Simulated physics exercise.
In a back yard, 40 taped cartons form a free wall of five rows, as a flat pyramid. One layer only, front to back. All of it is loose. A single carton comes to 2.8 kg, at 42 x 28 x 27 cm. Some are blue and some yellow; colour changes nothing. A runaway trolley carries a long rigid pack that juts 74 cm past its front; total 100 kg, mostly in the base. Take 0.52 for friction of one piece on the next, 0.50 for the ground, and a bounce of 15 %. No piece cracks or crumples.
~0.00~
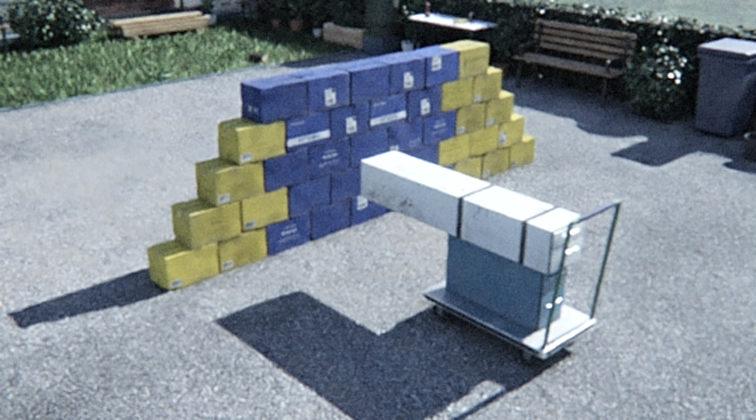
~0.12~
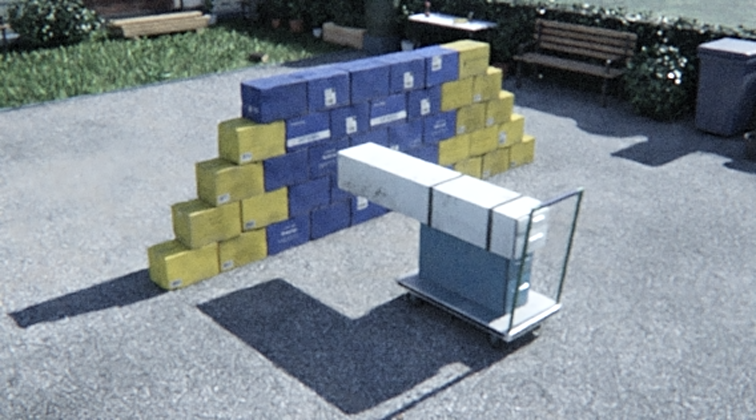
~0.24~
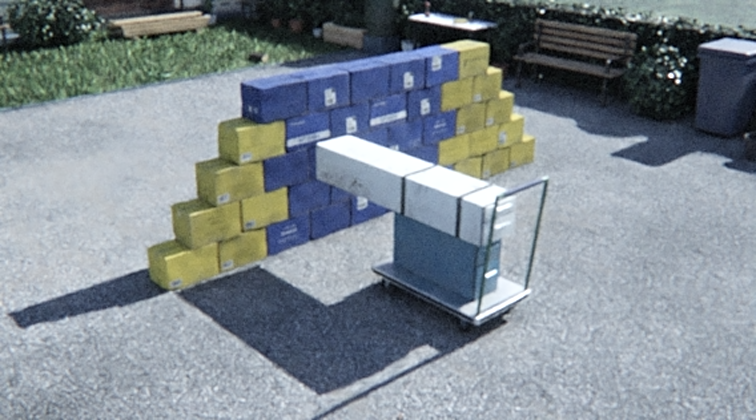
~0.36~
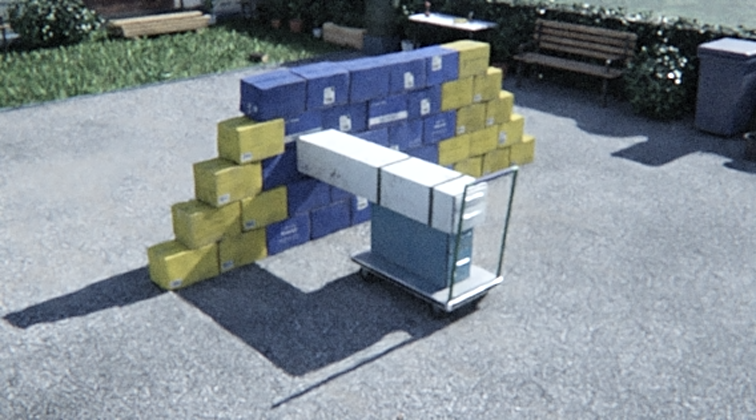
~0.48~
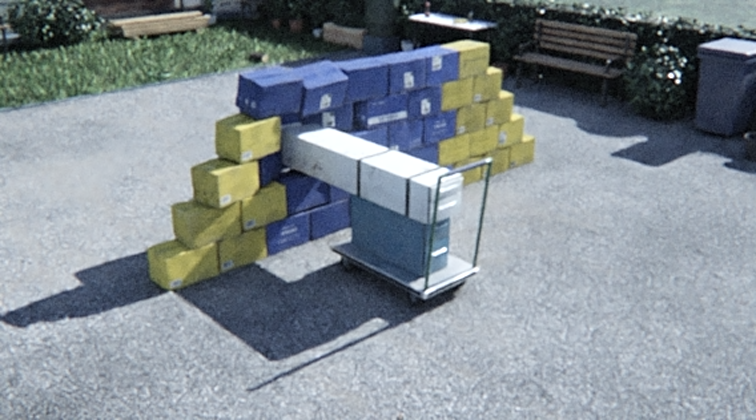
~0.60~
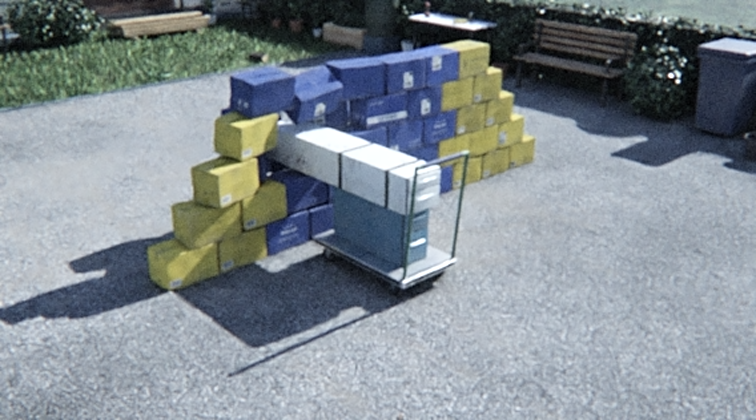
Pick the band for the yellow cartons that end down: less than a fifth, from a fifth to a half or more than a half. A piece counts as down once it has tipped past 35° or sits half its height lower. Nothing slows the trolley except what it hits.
It comes to under a fifth.
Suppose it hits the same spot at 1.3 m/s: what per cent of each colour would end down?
Then yellow 10, blue 30 per cent.
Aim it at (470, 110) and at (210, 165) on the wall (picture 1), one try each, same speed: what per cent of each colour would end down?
Yellow 20 then 10, blue 0 then 0 per cent.
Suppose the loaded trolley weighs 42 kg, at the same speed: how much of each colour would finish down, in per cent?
In that case yellow 10, blue 30 per cent.
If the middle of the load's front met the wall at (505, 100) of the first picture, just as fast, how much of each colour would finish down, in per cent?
In that case yellow 30, blue 0 per cent.
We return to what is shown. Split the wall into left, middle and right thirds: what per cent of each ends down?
In per cent: Left 40, middle 30, right 0.
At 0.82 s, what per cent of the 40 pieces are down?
At that moment 10 per cent.
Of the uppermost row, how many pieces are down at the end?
3 from that row.
After 0.82 s, load 85 cm past the wall's line, still rolling; none of the 17 yellow cartons down (4 of 40 in all colours); top yellow carton unmoved.
After 1.12 s, load 1.16 m past the wall's line, still rolling; none of the 17 yellow cartons down (5 of 40 in all colours); top yellow carton unmoved.
After 1.68 s, load 1.48 m past the wall's line, still rolling; 1 of the 17 yellow cartons down (8 of 40 in all colours); top yellow carton unmoved.
In the end (2.8 s), load 1.56 m past the wall's line, stopped; 1 of the 17 yellow cartons down (9 of 40 in all colours); top yellow carton unmoved; top blue carton unmoved. That is 6 per cent. From the last view, middles, top yellow carton near (463, 60), top blue carton near (431, 66).
